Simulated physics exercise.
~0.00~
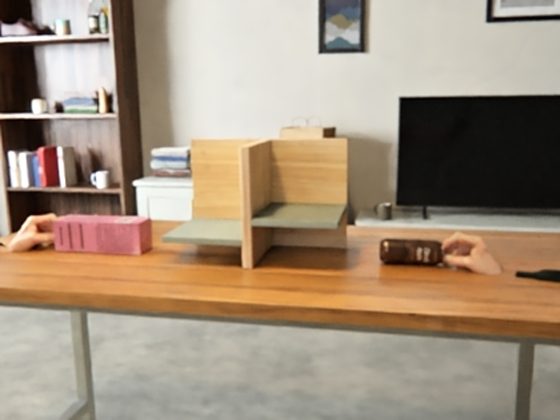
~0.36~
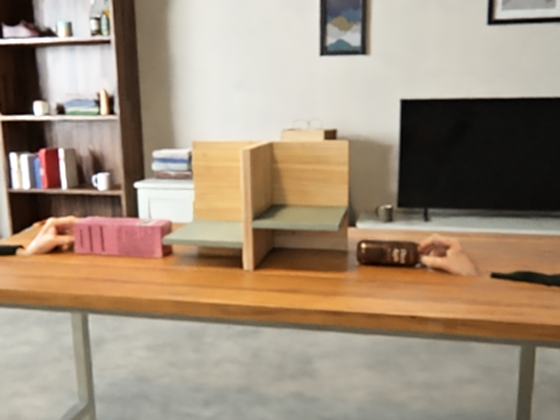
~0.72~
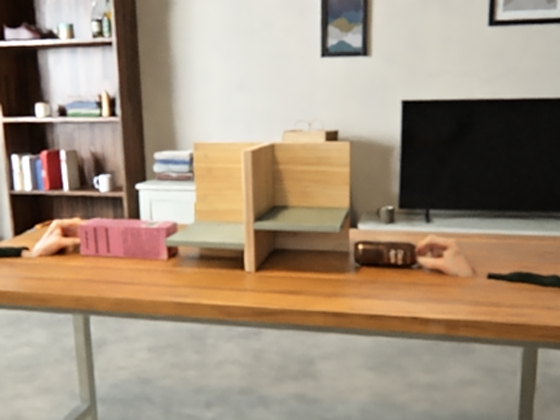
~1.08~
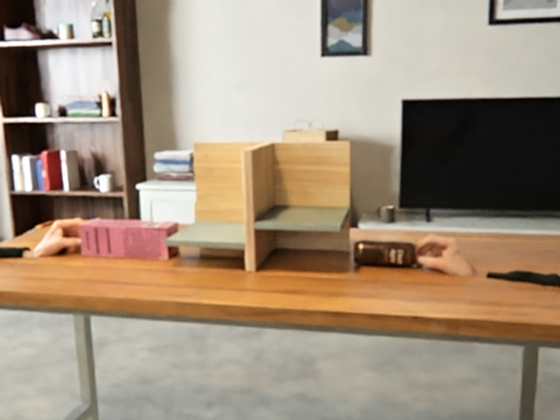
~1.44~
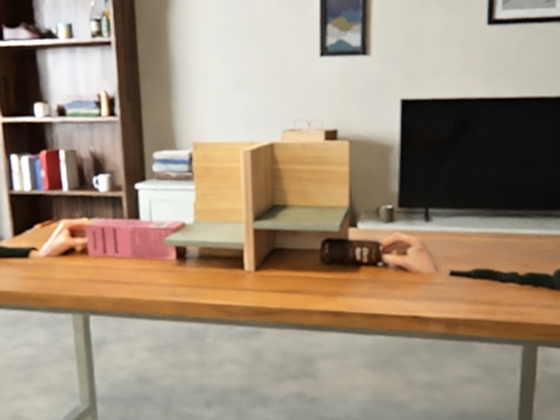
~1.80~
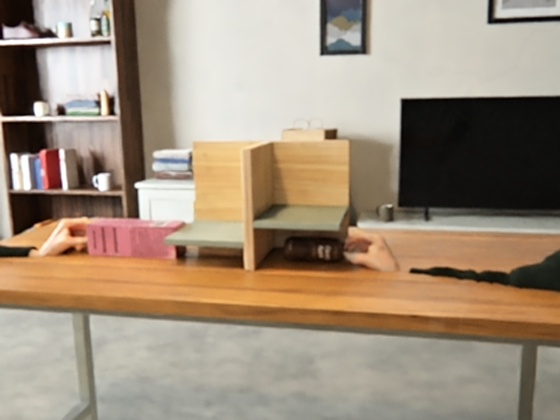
A brown can lying on its side slides left along a wooden table, pushed by a hand at the right, while another hand at the left pushes a pink carton rightward. Between them stands a wooden shelf with a grey-green ledge on each side of an upright divider, seen from the front in a room with a bookcase and a dark television. Both objects draw near the ledges and pause briefly. The can then slides in beneath the right ledge. The carton edges up to the left ledge and stops there, still outside, as the can goes farther under.
